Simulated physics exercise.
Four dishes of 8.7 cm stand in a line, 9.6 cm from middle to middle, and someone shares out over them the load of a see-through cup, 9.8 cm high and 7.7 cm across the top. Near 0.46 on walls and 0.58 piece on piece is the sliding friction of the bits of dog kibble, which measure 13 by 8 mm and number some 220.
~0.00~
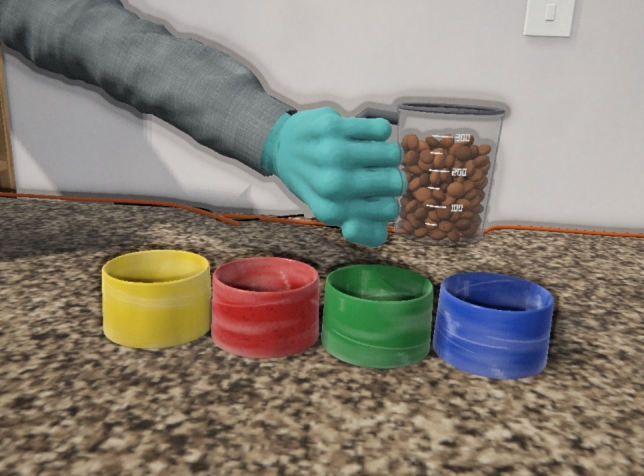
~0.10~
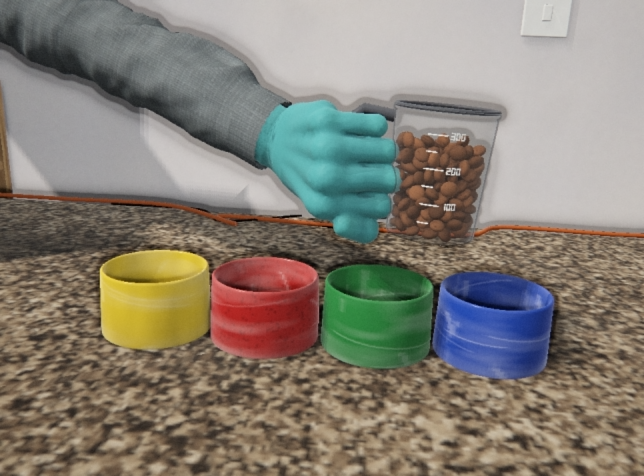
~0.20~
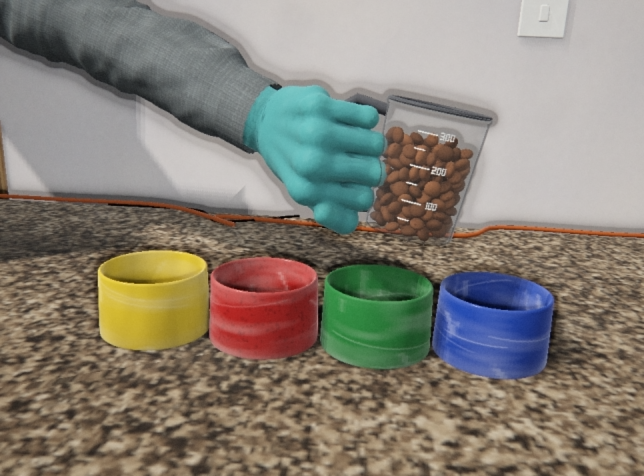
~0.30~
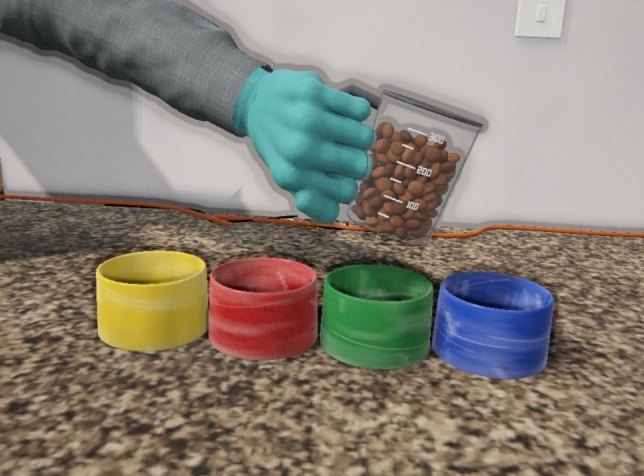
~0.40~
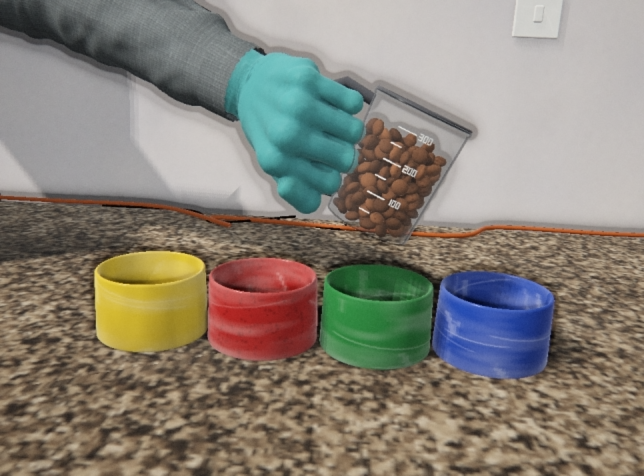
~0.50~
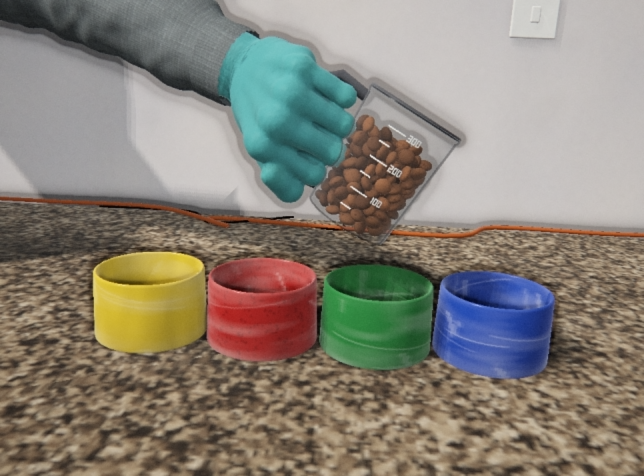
A teal-gloved hand held a clear cup of small brown balls behind yellow, red, green and blue dishes lined up on a speckled counter, then moved it left while steadily tilting it to the right.
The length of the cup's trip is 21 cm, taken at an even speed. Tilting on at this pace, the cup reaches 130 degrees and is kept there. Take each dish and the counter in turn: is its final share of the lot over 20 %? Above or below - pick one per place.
Red: Above; blue: Below; green: Below; yellow: Below; counter: Below.
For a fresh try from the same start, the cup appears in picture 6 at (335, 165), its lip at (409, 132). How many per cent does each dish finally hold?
Per cent kept: Red 90; blue 0; green 0; yellow 0.
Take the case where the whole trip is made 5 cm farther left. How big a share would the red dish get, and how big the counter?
Shares would be red 10 and counter 10.
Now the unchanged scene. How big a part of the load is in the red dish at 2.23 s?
Around 90 in a hundred by then.
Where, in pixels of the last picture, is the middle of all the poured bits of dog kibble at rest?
Centre at rest: Approx. (259, 304) px.
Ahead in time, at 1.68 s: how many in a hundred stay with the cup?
Close to 90 % of the load.
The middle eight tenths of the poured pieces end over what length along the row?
That stretch comes to around 6 cm.
Then, at 1.21 s, tilt 76 degrees; cup holds 100 %.
After 1.68 s, tilt 108 degrees; cup holds 90 %, red 5 %.
After 2.23 s, tilt 130 degrees; cup holds 0 %, red 90 %.
In the end, at 2.9 s, red 90 %, blue 0 %, green 0 %, yellow 0 %, counter 5 %.
